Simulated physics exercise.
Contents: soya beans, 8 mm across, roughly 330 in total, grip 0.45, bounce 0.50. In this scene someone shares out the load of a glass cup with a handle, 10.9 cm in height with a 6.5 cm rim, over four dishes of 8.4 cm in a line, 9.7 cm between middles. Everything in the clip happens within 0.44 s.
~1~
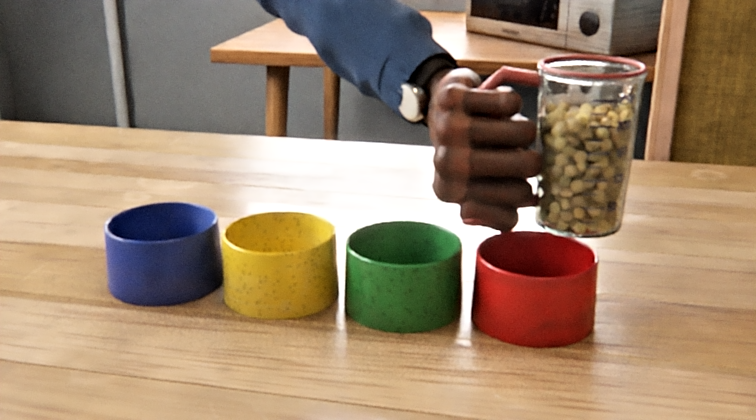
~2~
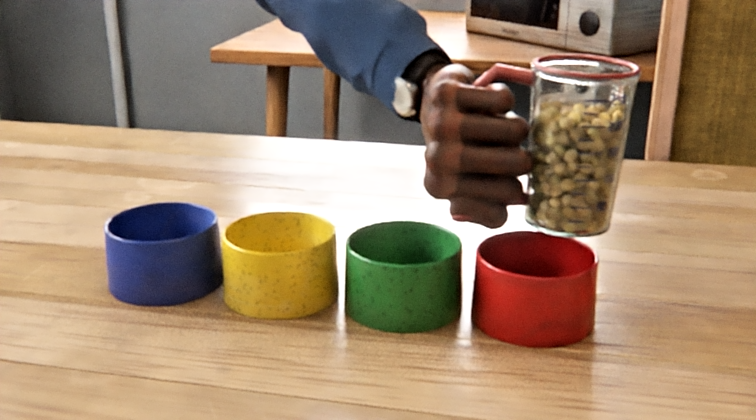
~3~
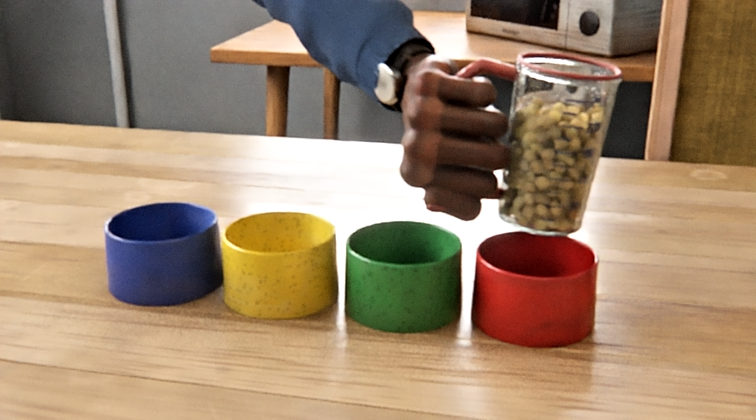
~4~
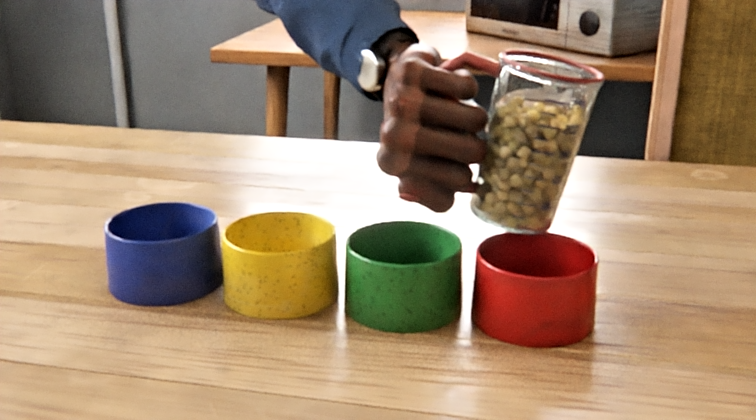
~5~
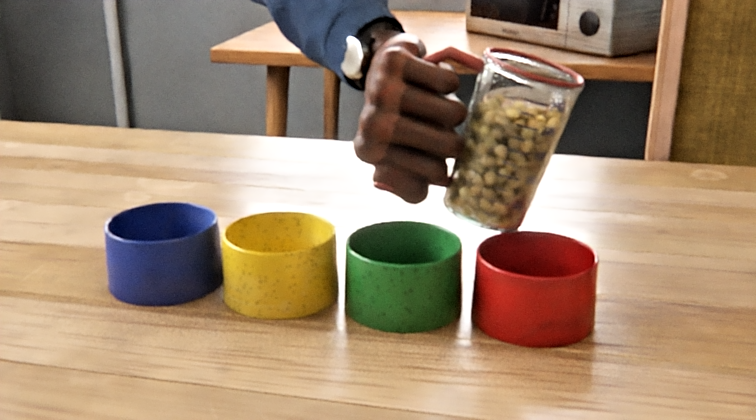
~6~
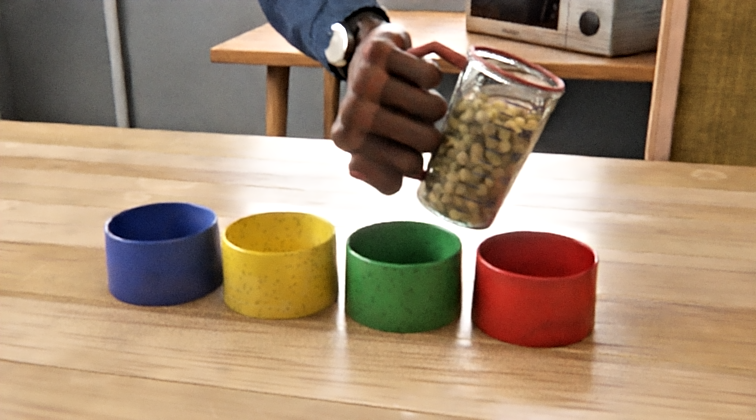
The clip shows a hand holding a clear handled cup of pale beans above a row of blue, yellow, green and red dishes, moving it left from above the red dish while gradually tilting it to the right.
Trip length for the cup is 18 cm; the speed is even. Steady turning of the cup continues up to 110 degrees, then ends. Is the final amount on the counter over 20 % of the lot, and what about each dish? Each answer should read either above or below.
Red - below, blue - below, green - above, yellow - below, counter - below.
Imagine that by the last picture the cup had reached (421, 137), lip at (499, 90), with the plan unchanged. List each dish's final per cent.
You'd end up with red at 0, blue at 0, green at 100 and yellow at 0.
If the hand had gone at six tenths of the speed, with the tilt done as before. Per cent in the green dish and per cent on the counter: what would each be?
Shares: Green 100, counter 0.
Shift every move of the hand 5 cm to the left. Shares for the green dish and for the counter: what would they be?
Green: 60, counter: 40.
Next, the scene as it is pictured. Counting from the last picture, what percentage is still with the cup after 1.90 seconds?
I'd say close to 45 per cent.
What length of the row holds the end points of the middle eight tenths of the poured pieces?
That stretch comes to around 5 cm.
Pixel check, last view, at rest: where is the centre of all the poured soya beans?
Somewhere around (411, 272) in the final frame.
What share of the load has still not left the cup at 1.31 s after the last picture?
Close to 100 in a hundred.
Then, 0.79 s after the last picture, tilt 62 degrees; cup holds 100 %.
Then, 1.31 s after the last picture, tilt 90 degrees; cup holds 100 %.
Then, 1.90 s after the last picture, tilt 110 degrees; cup holds 45 %, green 55 %.
In the end, red 0 %, blue 0 %, green 100 %, yellow 0 %, counter 0 %.
